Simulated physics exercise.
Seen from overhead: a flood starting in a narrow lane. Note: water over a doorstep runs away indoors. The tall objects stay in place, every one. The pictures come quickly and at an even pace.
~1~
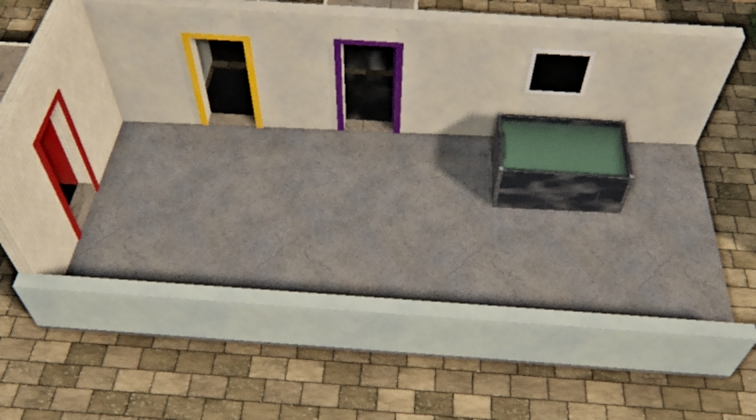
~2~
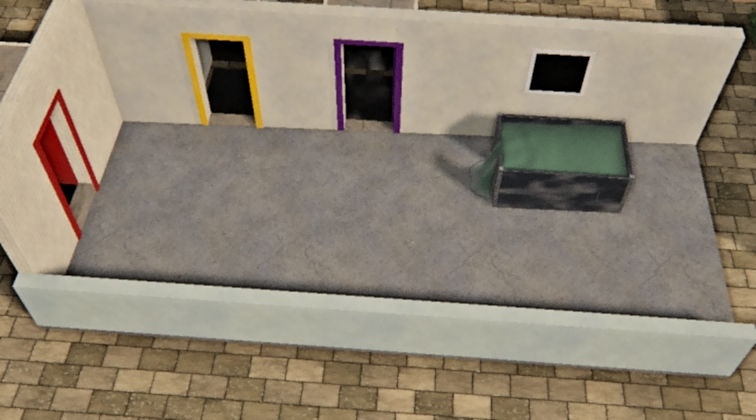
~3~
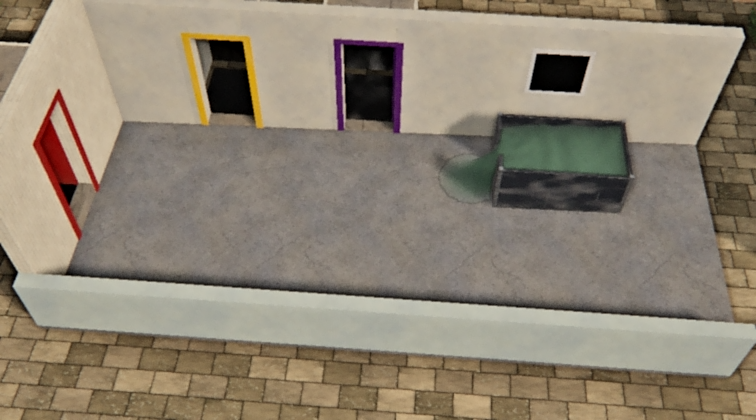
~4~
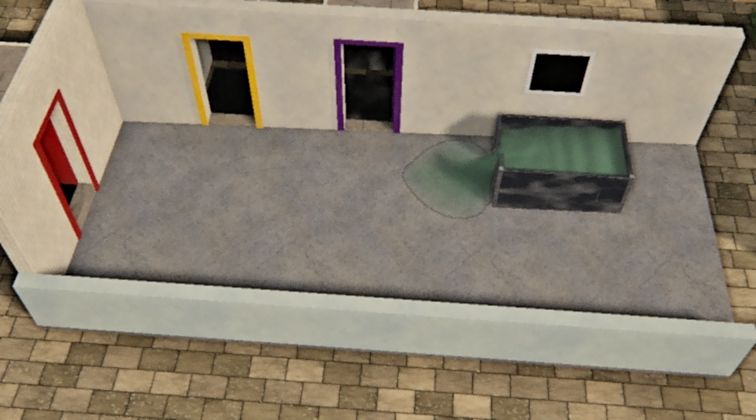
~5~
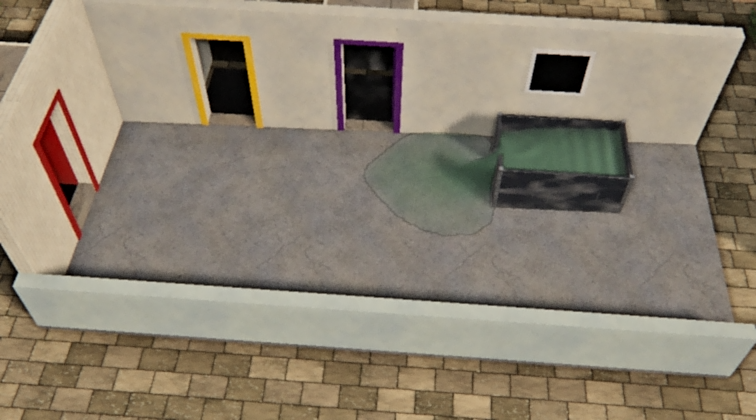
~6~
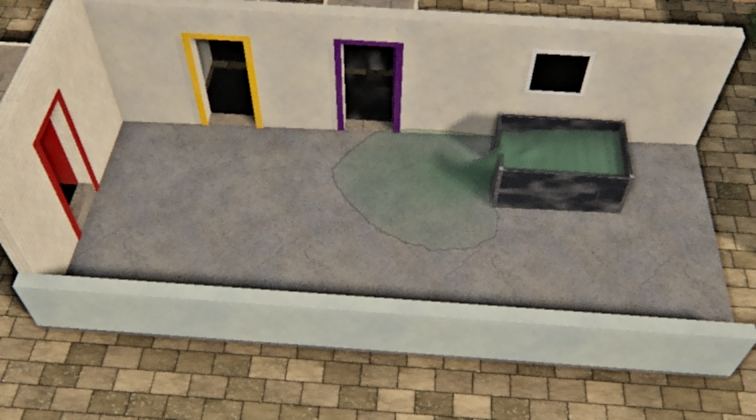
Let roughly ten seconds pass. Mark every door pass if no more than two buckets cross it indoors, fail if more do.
Marks: Yellow door fail, purple door fail, red door pass.
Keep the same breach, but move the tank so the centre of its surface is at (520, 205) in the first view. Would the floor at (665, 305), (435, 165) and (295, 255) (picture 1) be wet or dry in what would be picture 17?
First one stays unwetted, next one stays unwetted, last one gets inundated.
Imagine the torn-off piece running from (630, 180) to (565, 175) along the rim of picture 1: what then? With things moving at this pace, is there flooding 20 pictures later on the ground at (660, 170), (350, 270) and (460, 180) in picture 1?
In turn: Untouched, swamped, untouched.
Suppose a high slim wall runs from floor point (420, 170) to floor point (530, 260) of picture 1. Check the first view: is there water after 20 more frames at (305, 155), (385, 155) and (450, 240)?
Taking them in order, I'd say soaked, soaked and parched.
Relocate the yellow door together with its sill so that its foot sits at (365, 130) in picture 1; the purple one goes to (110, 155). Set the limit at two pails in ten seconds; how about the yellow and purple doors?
Note: Yellow lets too much through; purple lets too much through.
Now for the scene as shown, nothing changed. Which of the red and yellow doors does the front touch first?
The one in yellow.
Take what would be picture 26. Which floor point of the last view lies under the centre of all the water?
Near (338, 193).
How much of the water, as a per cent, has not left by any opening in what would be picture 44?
Some 96 per cent has not gone.
A moment on, water covers 35 % of the floor; the yellow door not reached, the purple door under two buckets in, the red door not reached.
Next, water covers 55 % of the floor; the yellow door wet at the sill, nothing in, the purple door over two buckets in, the red door not reached.
Then, water covers 65 % of the floor; the yellow door under two buckets in, the purple door over two buckets in, the red door wet at the sill, nothing in.
Later, water covers 60 % of the floor; the yellow door under two buckets in, the purple door over two buckets in, the red door wet at the sill, nothing in.
In the end, water covers 55 % of the floor; the yellow door over two buckets in, the purple door over two buckets in, the red door wet at the sill, nothing in.
